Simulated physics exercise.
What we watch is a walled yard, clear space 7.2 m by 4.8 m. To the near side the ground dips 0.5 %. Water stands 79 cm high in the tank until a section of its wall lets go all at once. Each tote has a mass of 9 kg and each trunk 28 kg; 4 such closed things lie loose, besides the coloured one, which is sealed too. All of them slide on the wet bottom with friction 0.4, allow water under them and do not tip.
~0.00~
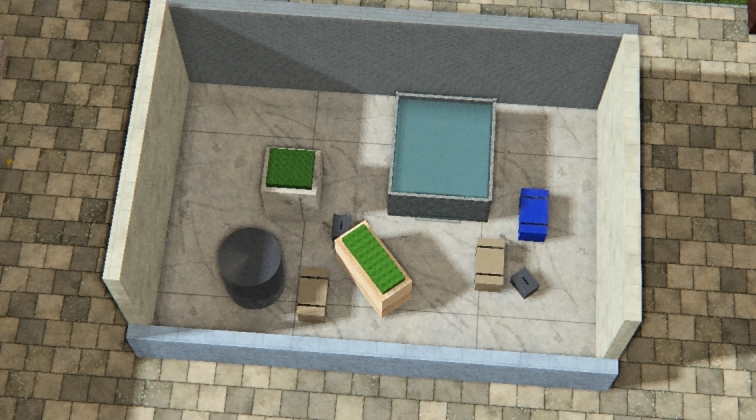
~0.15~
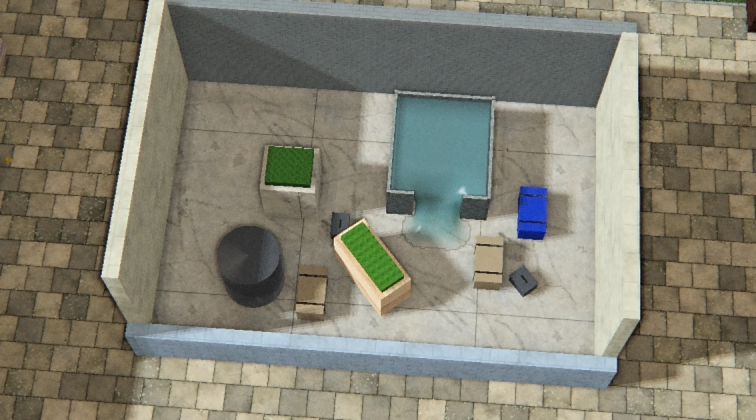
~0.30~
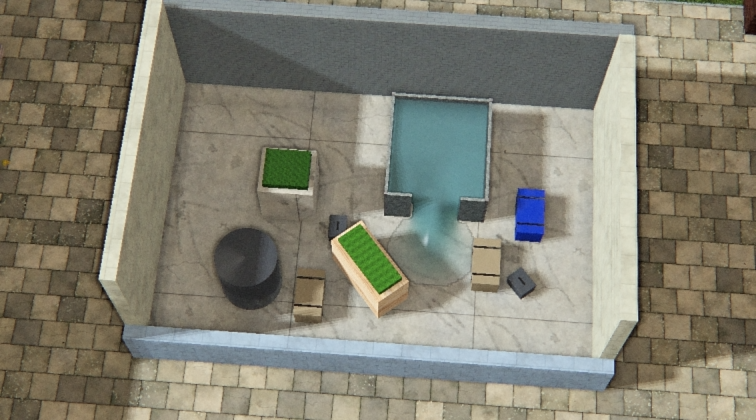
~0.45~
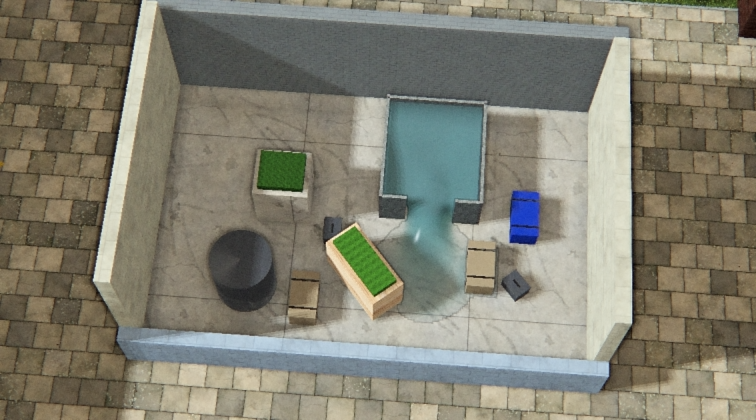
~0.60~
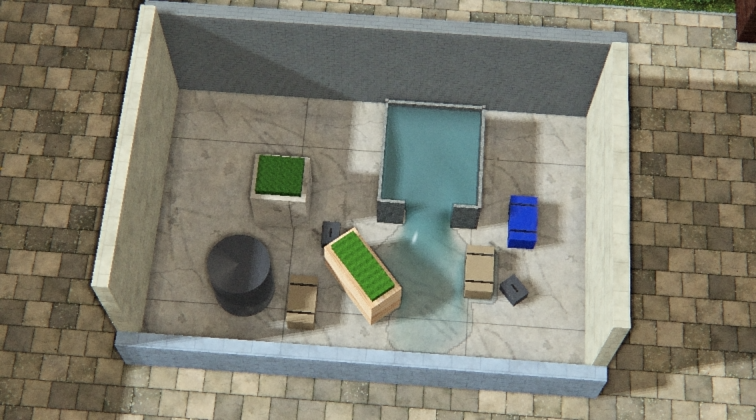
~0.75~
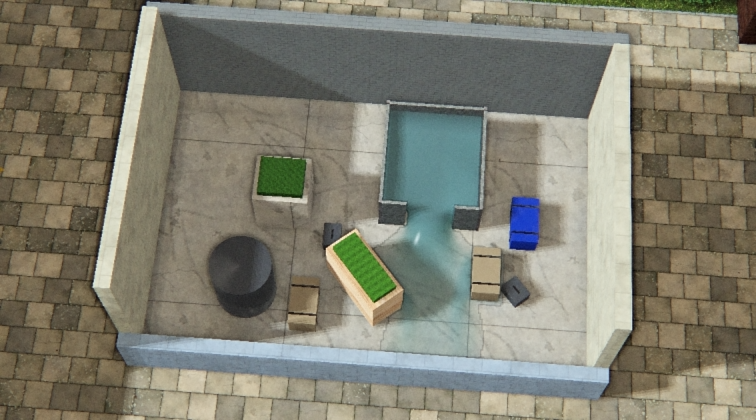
Water poured out through a gap in the near side of the raised pool, spread across the yard floor between the planter and a tan box to the near wall, and nudged that box slightly right.
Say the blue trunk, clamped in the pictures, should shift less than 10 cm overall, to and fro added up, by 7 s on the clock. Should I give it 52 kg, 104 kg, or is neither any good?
I would pick 52 kg.
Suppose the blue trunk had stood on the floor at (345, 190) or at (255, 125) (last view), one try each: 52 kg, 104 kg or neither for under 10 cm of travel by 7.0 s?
In that order: The smaller is enough; the smaller is enough.
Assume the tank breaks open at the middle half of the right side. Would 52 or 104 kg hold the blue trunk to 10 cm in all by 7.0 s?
So no choice works.
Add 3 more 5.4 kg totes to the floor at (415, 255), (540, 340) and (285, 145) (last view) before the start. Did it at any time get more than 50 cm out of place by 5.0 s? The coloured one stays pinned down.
In that order: Farther, then farther, then not as far.
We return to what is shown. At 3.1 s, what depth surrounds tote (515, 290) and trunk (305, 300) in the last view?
Close to 10 and 5 centimetres.
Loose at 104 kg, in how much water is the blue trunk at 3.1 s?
Depth: Approx. 4 cm.
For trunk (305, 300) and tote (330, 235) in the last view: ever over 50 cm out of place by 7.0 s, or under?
Below the mark, below the mark.
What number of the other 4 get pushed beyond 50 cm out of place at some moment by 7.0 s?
That comes to 2.
After 1.4 s the blue trunk would be 0 cm from its start with 52 kg and 0 cm from its start with 104 kg; 0 cm of water round it then.
After 3.1 s the blue trunk would be 0 cm from its start with 52 kg and 0 cm from its start with 104 kg; 4 cm of water round it then.
After 4.9 s the blue trunk would be 1 cm from its start with 52 kg and 0 cm from its start with 104 kg; 7 cm of water round it then.
After 7.0 s the blue trunk would be 1 cm from its start with 52 kg and 0 cm from its start with 104 kg; 9 cm of water round it then.
